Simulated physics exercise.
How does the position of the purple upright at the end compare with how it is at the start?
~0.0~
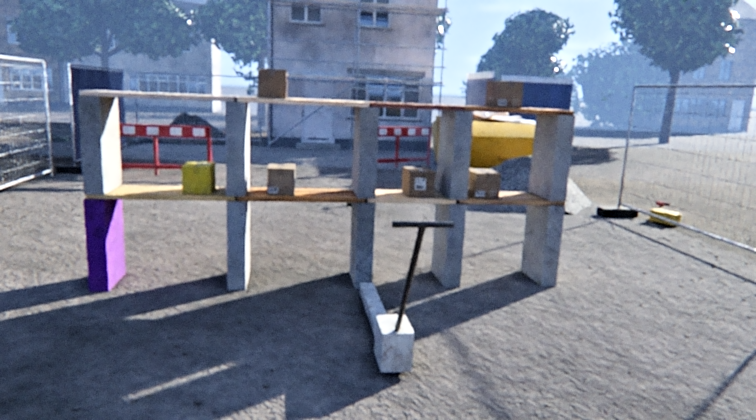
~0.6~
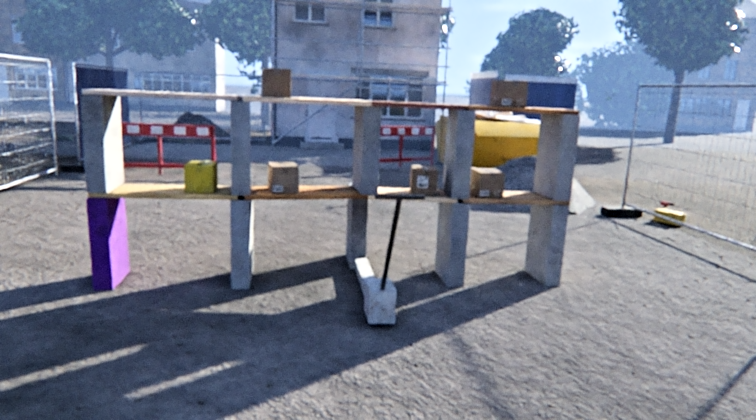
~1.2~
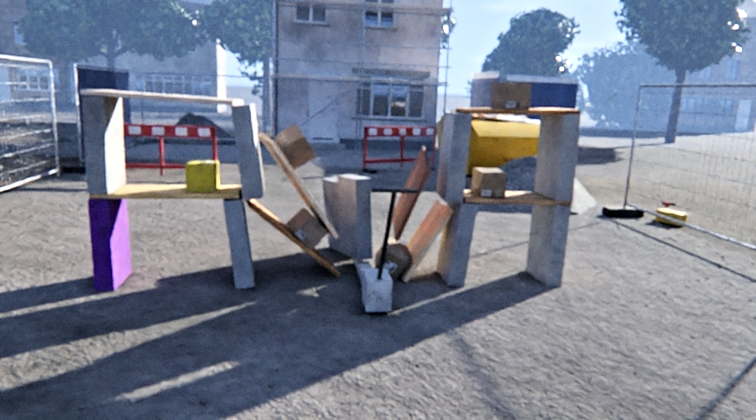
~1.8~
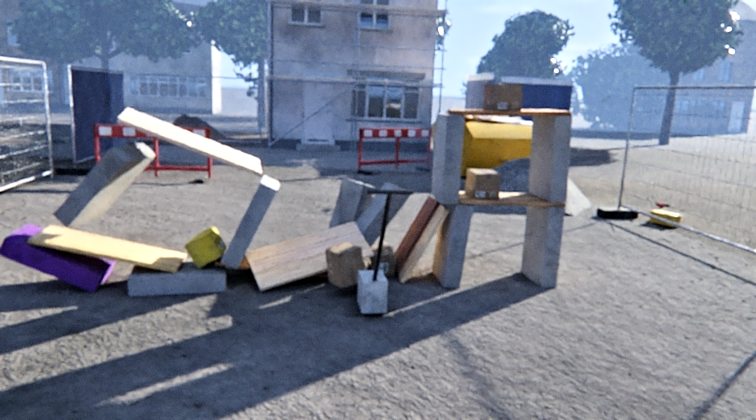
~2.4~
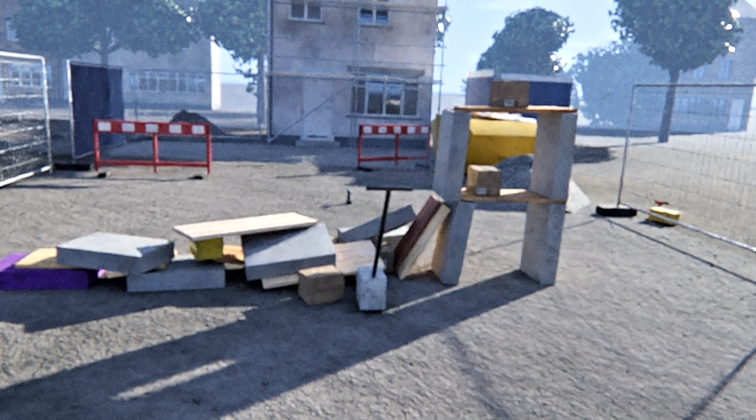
At the start the purple upright stands on end at the lower left of the rack. By the end it is lying on its side on the ground.
